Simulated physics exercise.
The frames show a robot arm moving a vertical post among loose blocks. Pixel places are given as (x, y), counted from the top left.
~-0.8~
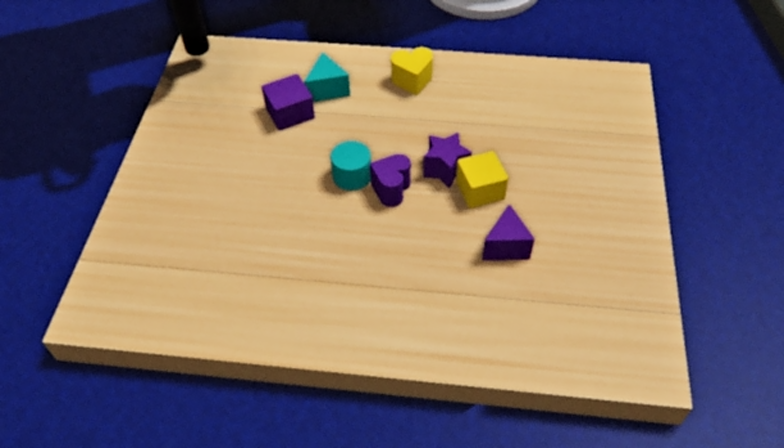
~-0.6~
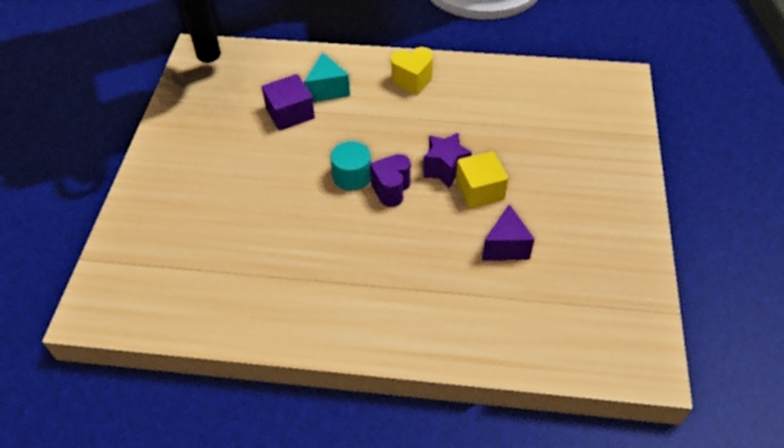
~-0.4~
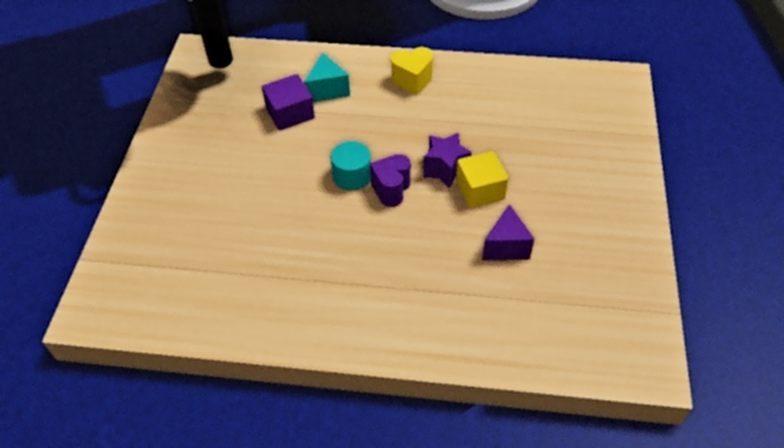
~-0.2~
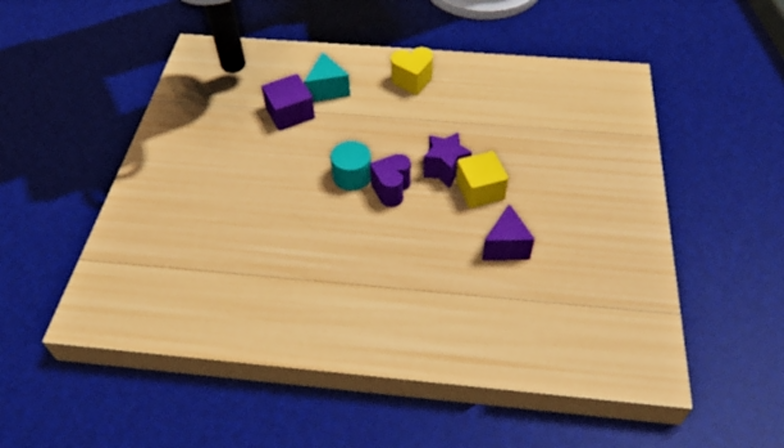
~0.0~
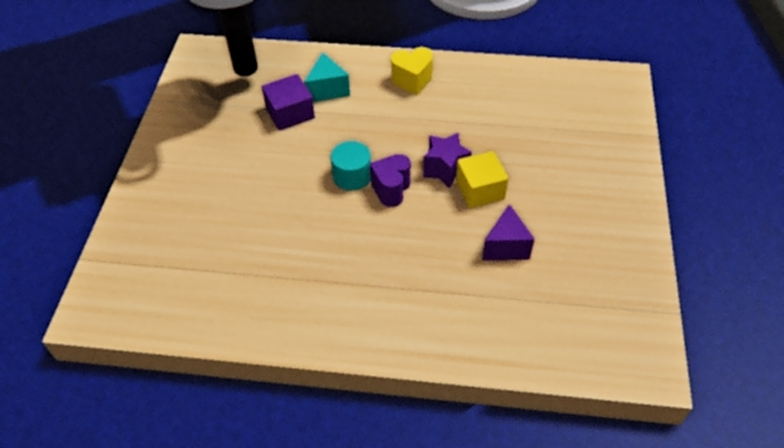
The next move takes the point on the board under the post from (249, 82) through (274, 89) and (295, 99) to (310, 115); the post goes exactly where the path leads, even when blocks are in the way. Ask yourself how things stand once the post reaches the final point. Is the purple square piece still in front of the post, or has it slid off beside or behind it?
The purple square piece stays in front.
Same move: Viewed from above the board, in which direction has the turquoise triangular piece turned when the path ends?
From above, it looks like the turquoise triangular piece goes counterclockwise.
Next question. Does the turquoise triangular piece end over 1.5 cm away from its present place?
It seems not.
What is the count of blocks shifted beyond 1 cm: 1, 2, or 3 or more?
By the end, one block will have moved.
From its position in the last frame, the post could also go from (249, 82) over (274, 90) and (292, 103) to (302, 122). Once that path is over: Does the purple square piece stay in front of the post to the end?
Yes
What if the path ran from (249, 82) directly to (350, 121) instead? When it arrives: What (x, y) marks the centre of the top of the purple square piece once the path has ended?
In the picture, it is at (305, 112).
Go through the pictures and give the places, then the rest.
In the first frame, post tip at (198, 50); block tops, purple square piece at (286, 91); turquoise triangular piece at (325, 69).
In the second frame, post at (209, 56); blocks unchanged.
In the third frame, post at (221, 62); blocks unchanged.
In the fourth frame, post at (234, 66); blocks unchanged.
In the fifth frame, post at (246, 70); purple square piece at (286, 91); turquoise triangular piece at (325, 69).
What follows on the original path. Halfway along, post at (284, 81); purple square piece at (289, 94).
At the end, post at (308, 103); purple square piece at (300, 118), turned 45° clockwise; turquoise triangular piece at (329, 69), turned 20° anticlockwise.
